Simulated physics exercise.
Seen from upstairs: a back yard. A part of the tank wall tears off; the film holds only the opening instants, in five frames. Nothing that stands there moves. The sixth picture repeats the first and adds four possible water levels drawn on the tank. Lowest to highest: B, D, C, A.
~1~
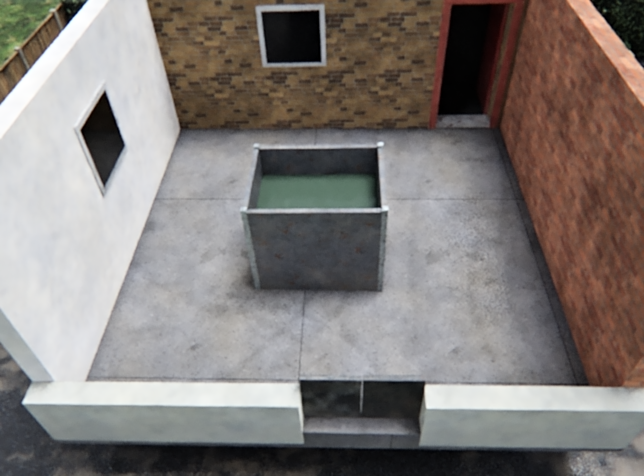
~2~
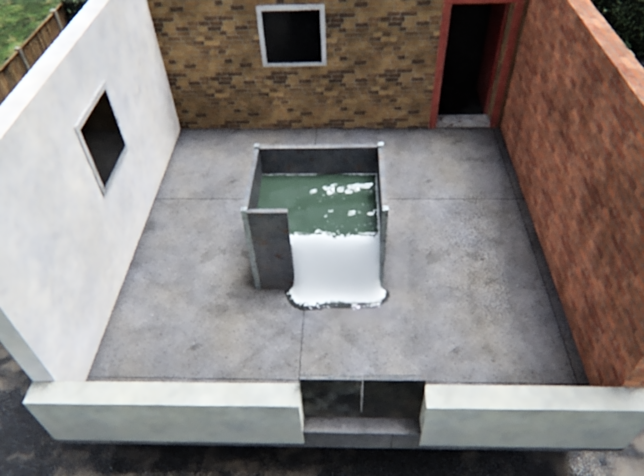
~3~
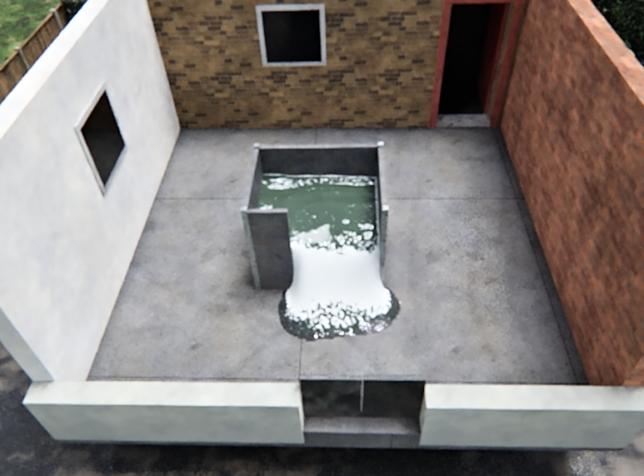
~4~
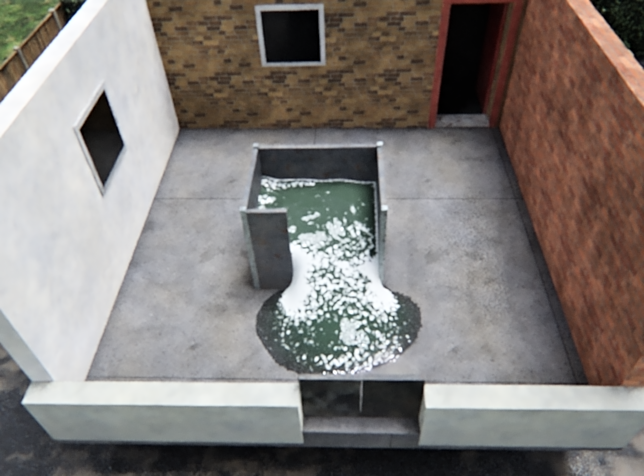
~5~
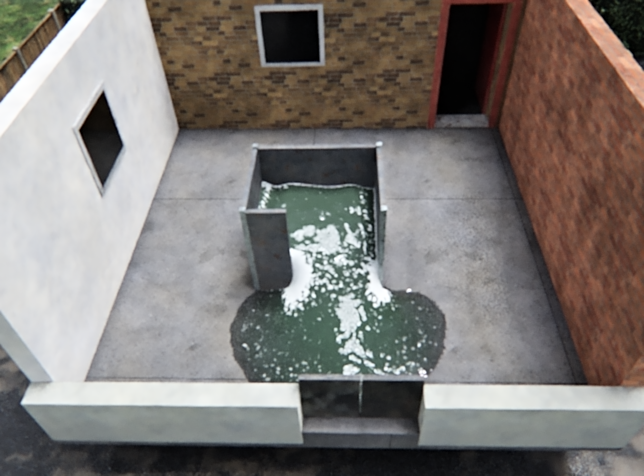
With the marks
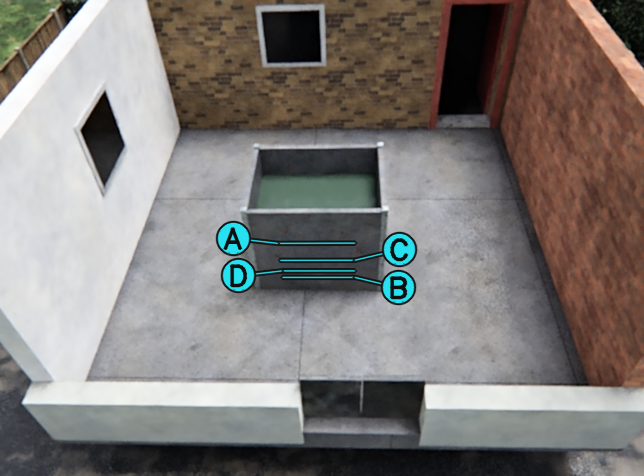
In a walled back yard seen from above, the front of a square tank of green water opened, and water poured out in a white, foamy rush, then spread across the concrete towards the front gate.
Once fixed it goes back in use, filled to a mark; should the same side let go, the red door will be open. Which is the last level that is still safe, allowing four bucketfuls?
The answer is line A.
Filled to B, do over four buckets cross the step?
No, that is safe.
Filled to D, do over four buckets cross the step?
No, not at all.
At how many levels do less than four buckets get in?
All of the four.
In cyan, A at (316, 243); B at (318, 277); C at (317, 260); D at (318, 270); from the bottom up B, D, C, A.
With A, a bucket or two gets in.
With B, nothing gets over.
With C, nothing gets over.
With D, nothing gets over.
